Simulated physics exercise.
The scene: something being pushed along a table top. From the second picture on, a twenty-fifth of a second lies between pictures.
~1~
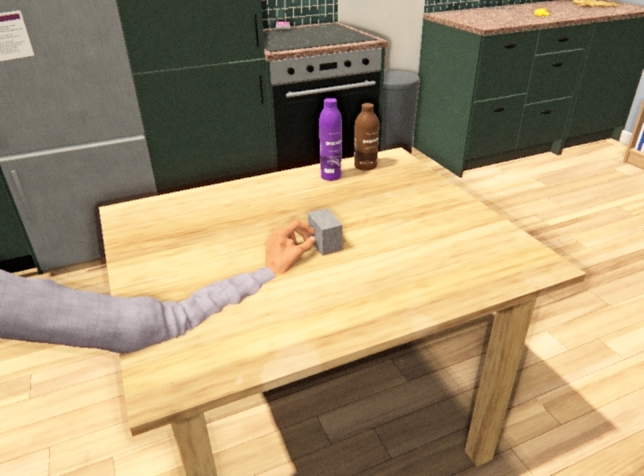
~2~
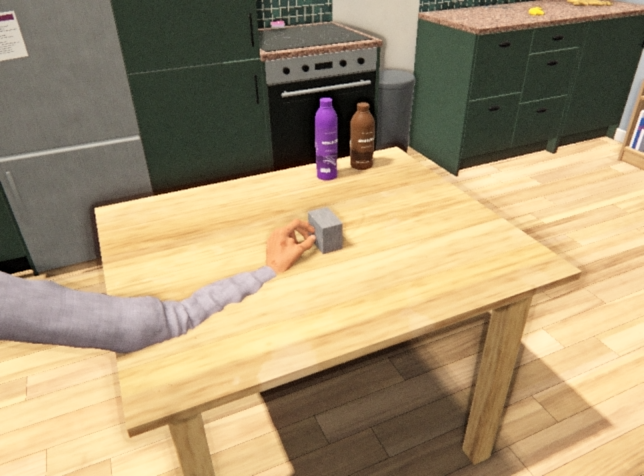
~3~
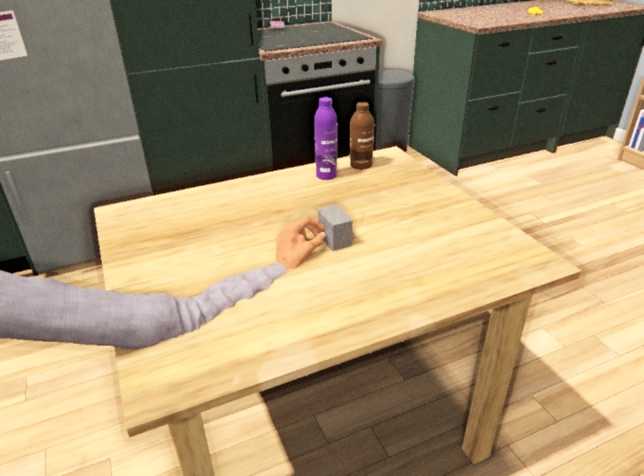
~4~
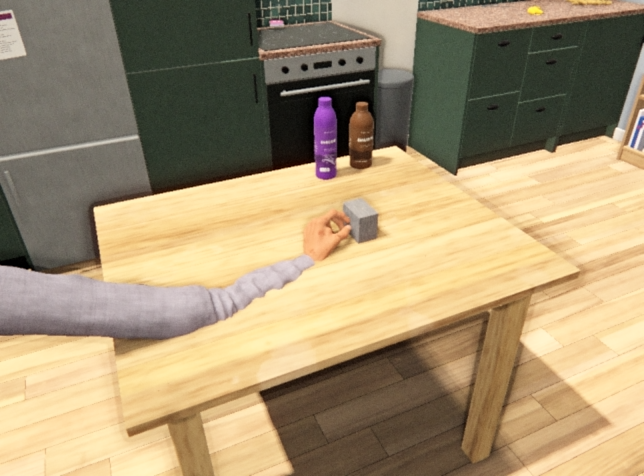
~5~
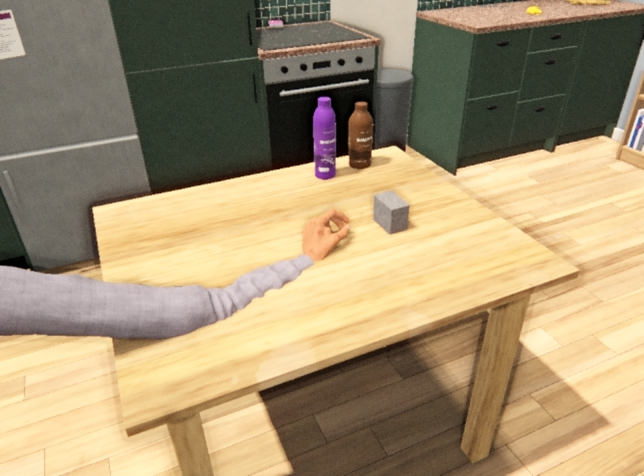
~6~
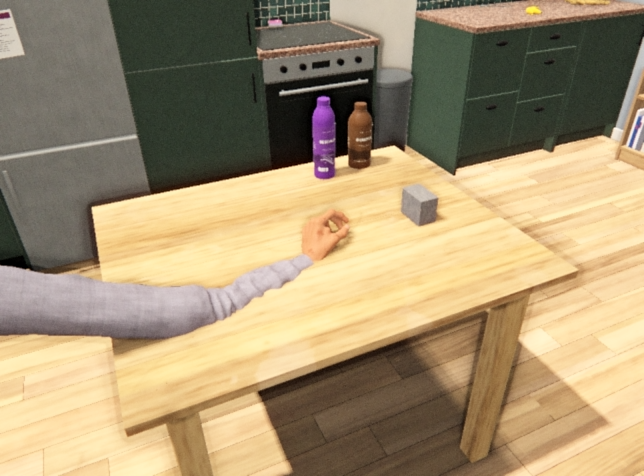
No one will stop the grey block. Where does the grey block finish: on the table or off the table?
The grey block goes over the edge.
Then, 0.10 s past the last view, grey block now off the table.
Then, 0.30 s past the last view, things are still on the move.
Then, 0.50 s past the last view, as before.
Finally, off the table, grey block.
